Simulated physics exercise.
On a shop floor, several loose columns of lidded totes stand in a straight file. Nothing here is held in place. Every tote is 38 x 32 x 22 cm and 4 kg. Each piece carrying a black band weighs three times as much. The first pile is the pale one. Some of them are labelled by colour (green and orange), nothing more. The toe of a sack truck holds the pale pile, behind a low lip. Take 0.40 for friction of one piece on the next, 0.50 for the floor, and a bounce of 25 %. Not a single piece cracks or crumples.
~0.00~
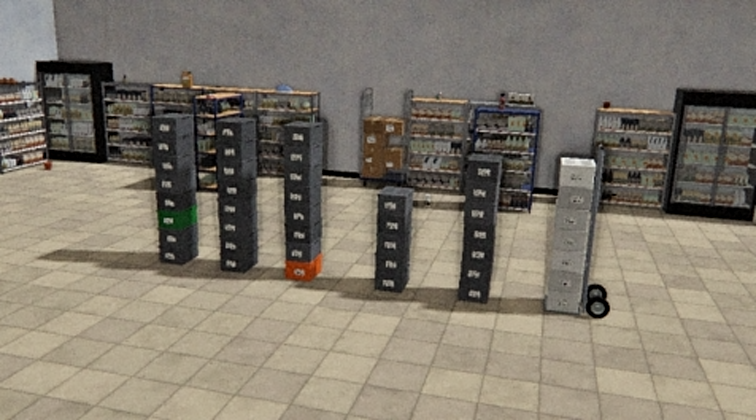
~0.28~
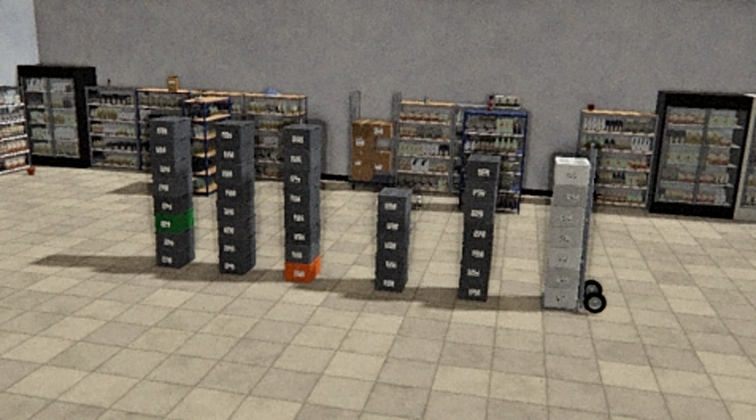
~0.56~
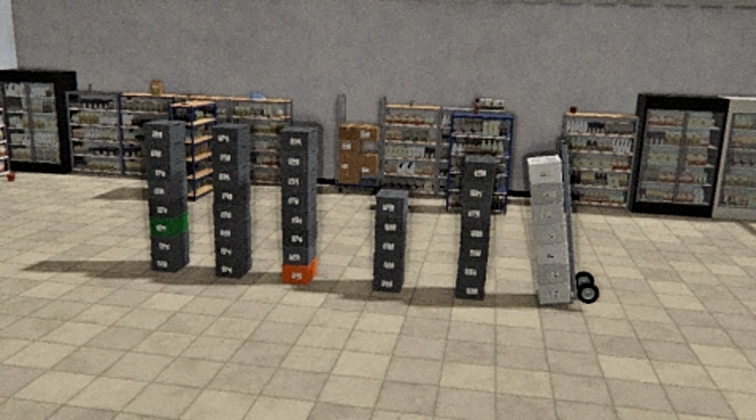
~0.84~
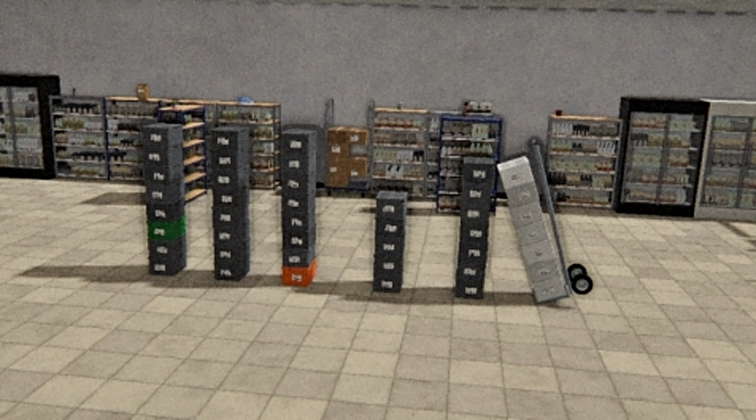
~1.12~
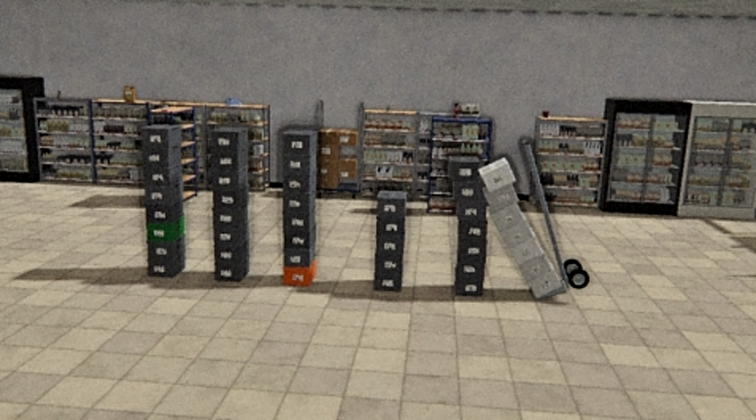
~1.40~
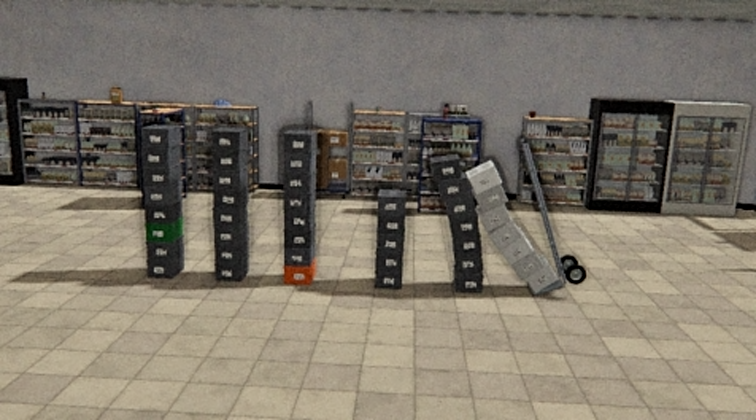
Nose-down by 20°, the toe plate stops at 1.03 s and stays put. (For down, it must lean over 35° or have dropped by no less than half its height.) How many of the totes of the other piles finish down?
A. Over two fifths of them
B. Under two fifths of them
Answer: A.
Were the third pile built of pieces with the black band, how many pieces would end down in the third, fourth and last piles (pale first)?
Third 5, fourth 7, last 7.
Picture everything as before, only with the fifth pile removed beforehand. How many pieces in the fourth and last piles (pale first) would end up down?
Pile by pile, you'd get fourth 7 and last 7.
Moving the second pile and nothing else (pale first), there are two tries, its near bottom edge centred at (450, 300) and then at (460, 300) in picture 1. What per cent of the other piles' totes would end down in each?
The first try gives 90 per cent, the second 90 per cent.
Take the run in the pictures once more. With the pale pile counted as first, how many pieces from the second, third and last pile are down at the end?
Counting each pile, the second has 6, the third 4 and the last 8.
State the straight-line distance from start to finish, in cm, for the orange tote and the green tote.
Net displacement (cm): Orange = 0; green = 90.
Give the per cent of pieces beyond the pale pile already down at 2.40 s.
30 per cent at that moment.
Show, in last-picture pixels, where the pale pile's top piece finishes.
(423, 233).
After 2.40 s, 7 of the pale pile down; 10 of the 36 other totes down.
After 4.68 s, 7 of the pale pile down; 27 of the 36 other totes down; green tote 29° from how it stood; orange tote 20 mm from its place.
In the end (6.5 s), 6 of the pale pile down; 33 of the 36 other totes down; green tote on its side; orange tote 21 mm from its place. That is 92 per cent. From the last view, middles, green tote near (97, 257), orange tote near (298, 271).
